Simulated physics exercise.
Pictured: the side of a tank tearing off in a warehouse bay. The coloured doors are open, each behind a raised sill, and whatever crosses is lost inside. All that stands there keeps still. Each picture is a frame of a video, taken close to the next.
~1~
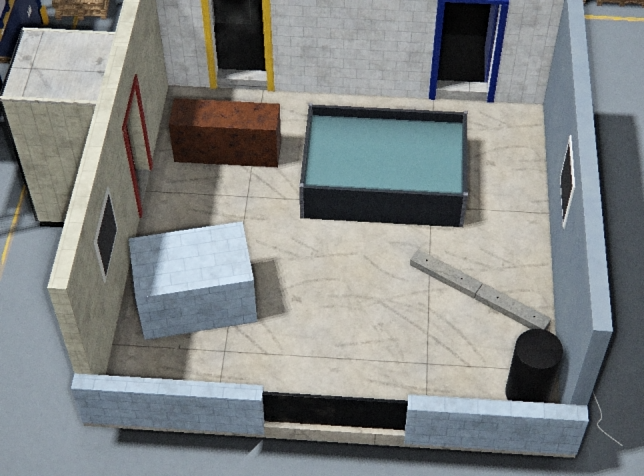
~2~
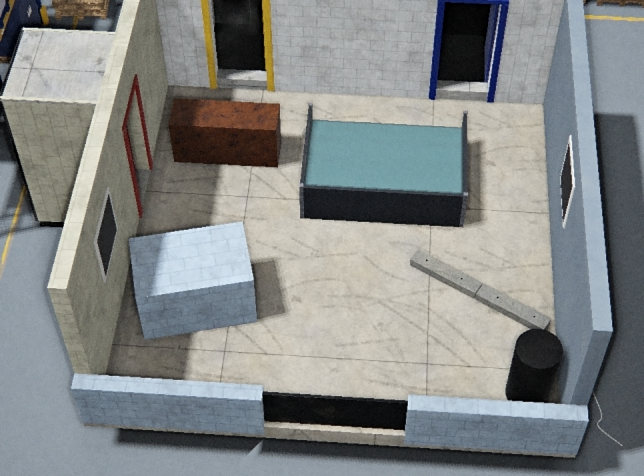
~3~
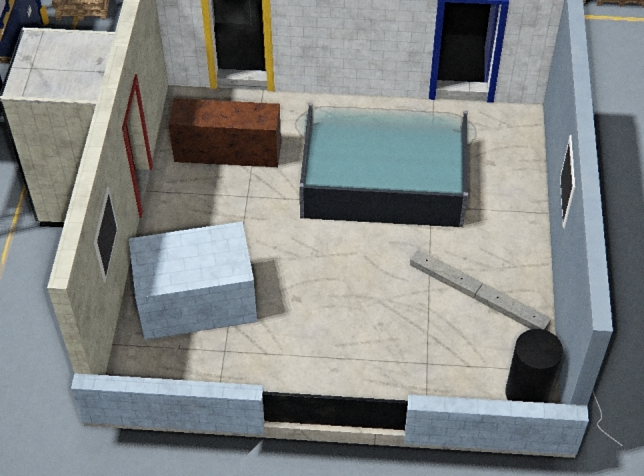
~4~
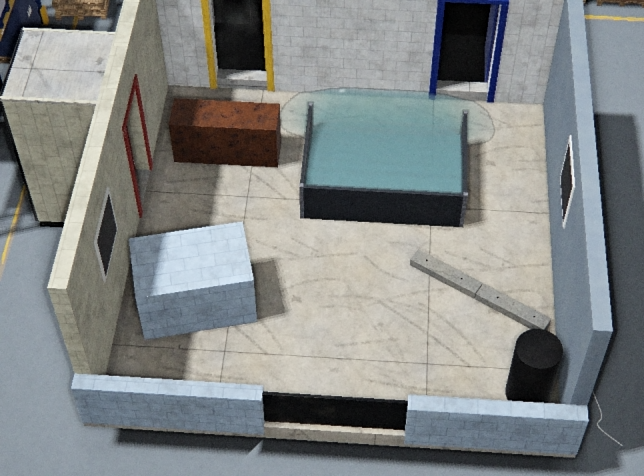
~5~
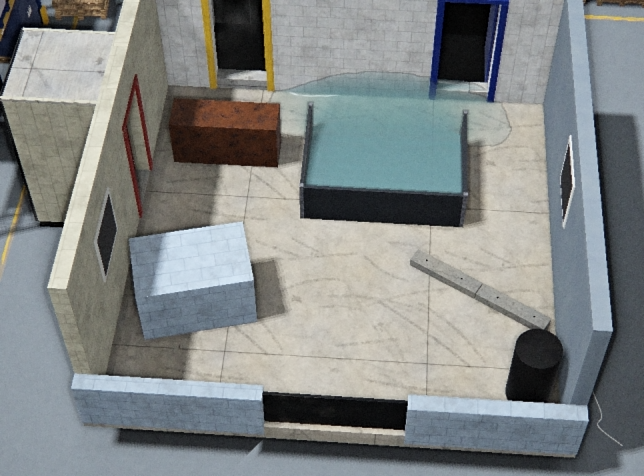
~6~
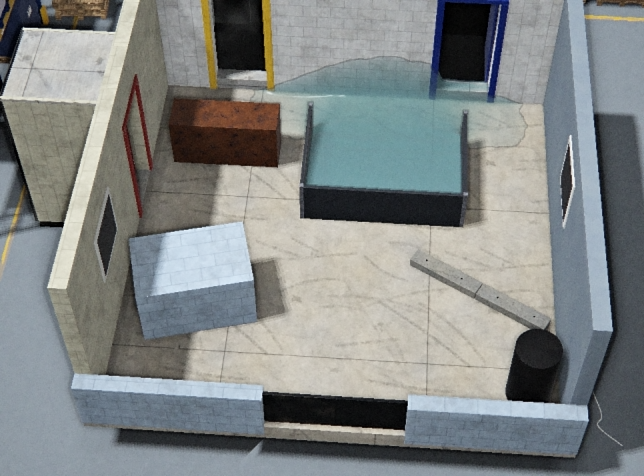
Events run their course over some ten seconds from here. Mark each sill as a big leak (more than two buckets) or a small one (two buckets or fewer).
Blue door: Big; red door: Big; yellow door: Small.
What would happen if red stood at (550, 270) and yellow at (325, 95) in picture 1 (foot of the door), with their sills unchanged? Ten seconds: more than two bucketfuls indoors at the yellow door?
Lab note: Yellow door exceeds it.
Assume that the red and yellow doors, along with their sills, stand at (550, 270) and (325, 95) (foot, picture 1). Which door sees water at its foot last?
Result: The red-painted one.
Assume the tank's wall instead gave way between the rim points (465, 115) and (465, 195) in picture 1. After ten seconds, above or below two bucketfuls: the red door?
Red door: Exceeds it.
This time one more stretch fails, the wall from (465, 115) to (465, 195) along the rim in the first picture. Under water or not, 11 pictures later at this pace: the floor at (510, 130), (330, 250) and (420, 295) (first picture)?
The first spot is swamped, the second spared, the third spared.
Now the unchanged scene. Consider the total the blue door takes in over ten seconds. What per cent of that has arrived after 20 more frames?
My guess is about 100 %.
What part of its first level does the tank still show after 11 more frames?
Close to 32 %.
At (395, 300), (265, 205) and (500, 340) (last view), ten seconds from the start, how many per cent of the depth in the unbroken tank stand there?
Depths of roughly 2, 6 and 2 per cent.
A moment on, water covers 15 % of the floor; the blue door over two buckets in, the red door not reached, the yellow door wet at the sill, nothing in.
Next, water covers 25 % of the floor; the blue door far over two buckets in, the red door not reached, the yellow door wet at the sill, nothing in.
Then, water covers 45 % of the floor; the blue door far over two buckets in, the red door under two buckets in, the yellow door wet at the sill, nothing in.
Later, water covers 65 % of the floor; the blue door far over two buckets in, the red door over two buckets in, the yellow door under two buckets in.
In the end, water covers 90 % of the floor; the blue door far over two buckets in, the red door over two buckets in, the yellow door under two buckets in.
